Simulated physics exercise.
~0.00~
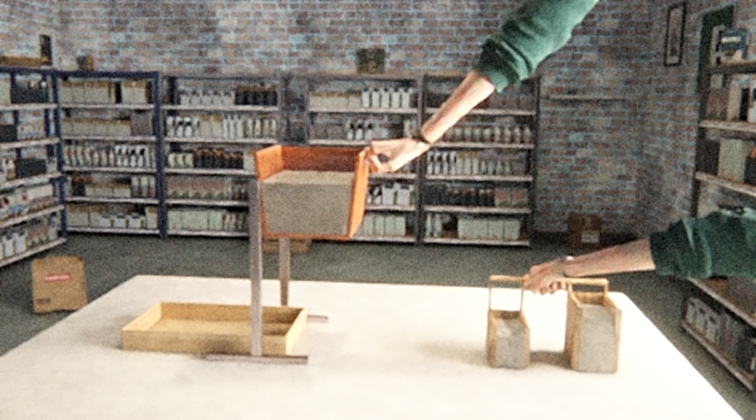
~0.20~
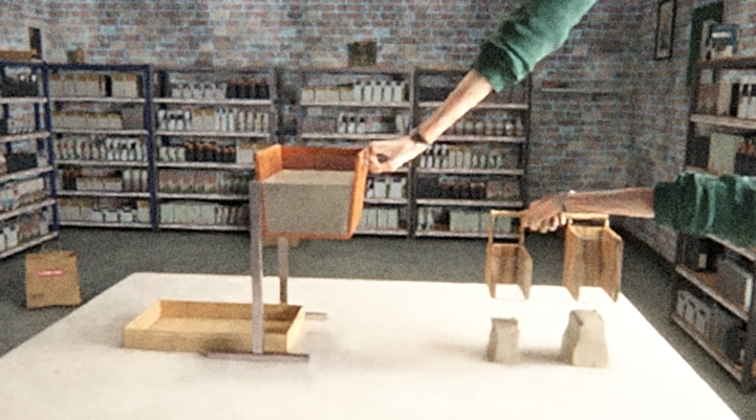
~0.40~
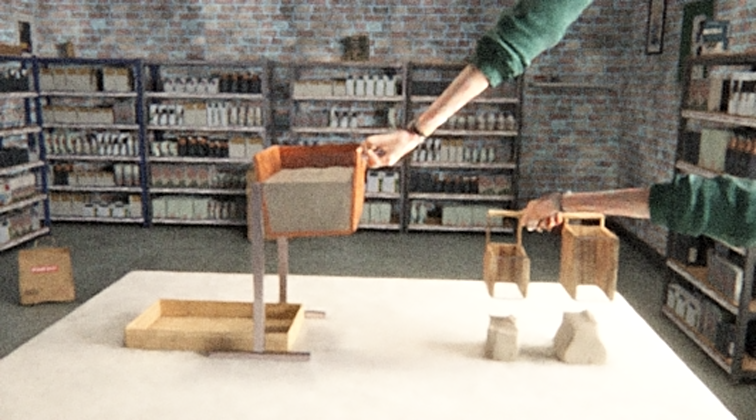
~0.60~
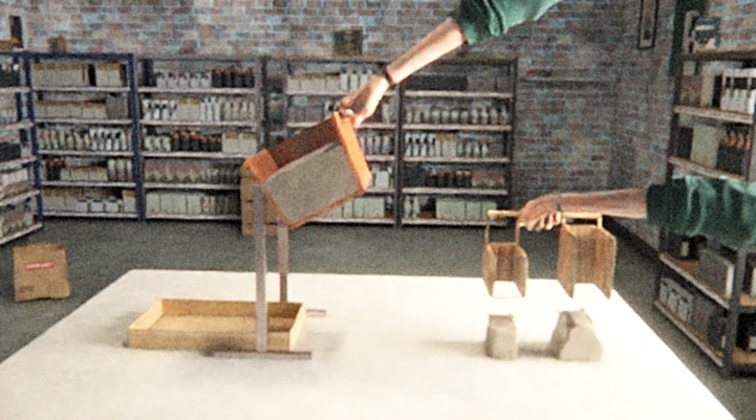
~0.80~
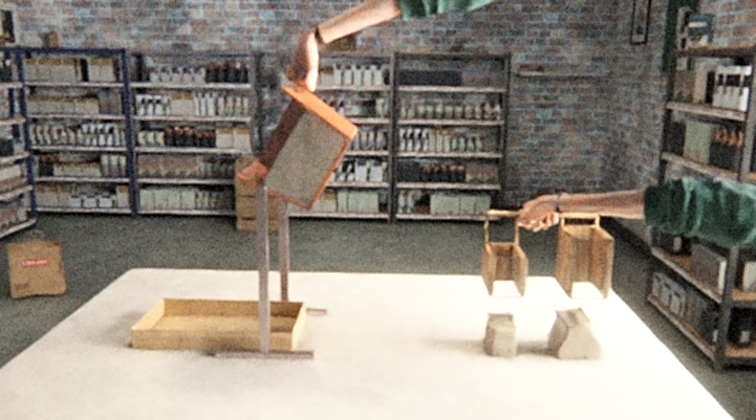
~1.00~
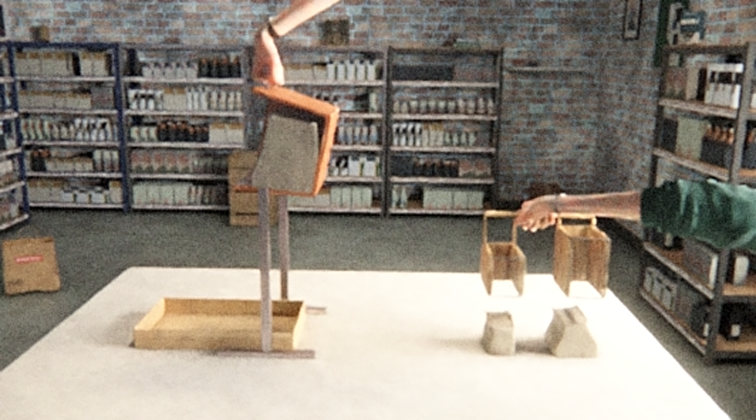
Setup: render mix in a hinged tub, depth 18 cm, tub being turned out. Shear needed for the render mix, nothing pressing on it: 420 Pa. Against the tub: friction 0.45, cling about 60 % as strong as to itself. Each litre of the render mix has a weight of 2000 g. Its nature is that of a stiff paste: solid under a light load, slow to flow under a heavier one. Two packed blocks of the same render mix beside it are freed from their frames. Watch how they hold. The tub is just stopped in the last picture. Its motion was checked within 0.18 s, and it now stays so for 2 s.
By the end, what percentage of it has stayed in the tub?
Some 77 per cent has stayed in the tub.
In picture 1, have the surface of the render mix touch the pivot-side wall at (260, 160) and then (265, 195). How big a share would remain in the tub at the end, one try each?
Roughly 55 per cent, then roughly 100 per cent.
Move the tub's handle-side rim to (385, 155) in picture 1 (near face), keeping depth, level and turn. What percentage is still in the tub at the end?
Roughly 60 %.
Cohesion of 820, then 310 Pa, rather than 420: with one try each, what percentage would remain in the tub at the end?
First try roughly 100 per cent, second try roughly 70 per cent.
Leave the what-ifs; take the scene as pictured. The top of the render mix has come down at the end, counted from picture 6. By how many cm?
6 cm.
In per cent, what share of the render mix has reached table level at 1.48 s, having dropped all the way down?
About 0 %.
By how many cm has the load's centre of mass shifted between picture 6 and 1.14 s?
Measured shift, roughly 3 cm.
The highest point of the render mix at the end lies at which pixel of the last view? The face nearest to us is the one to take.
It ends up highest close to (281, 141).
By 1.14 s, the tub is at 78 degrees and holds 100 %.
By 1.31 s, the tub is at 78 degrees and holds 92 %.
By 1.48 s, the tub is at 78 degrees and holds 86 %.
By 1.65 s, the tub is at 78 degrees and holds 82 %.
By 3.00 s, at the end, the tub is at 78 degrees and holds 77 %.
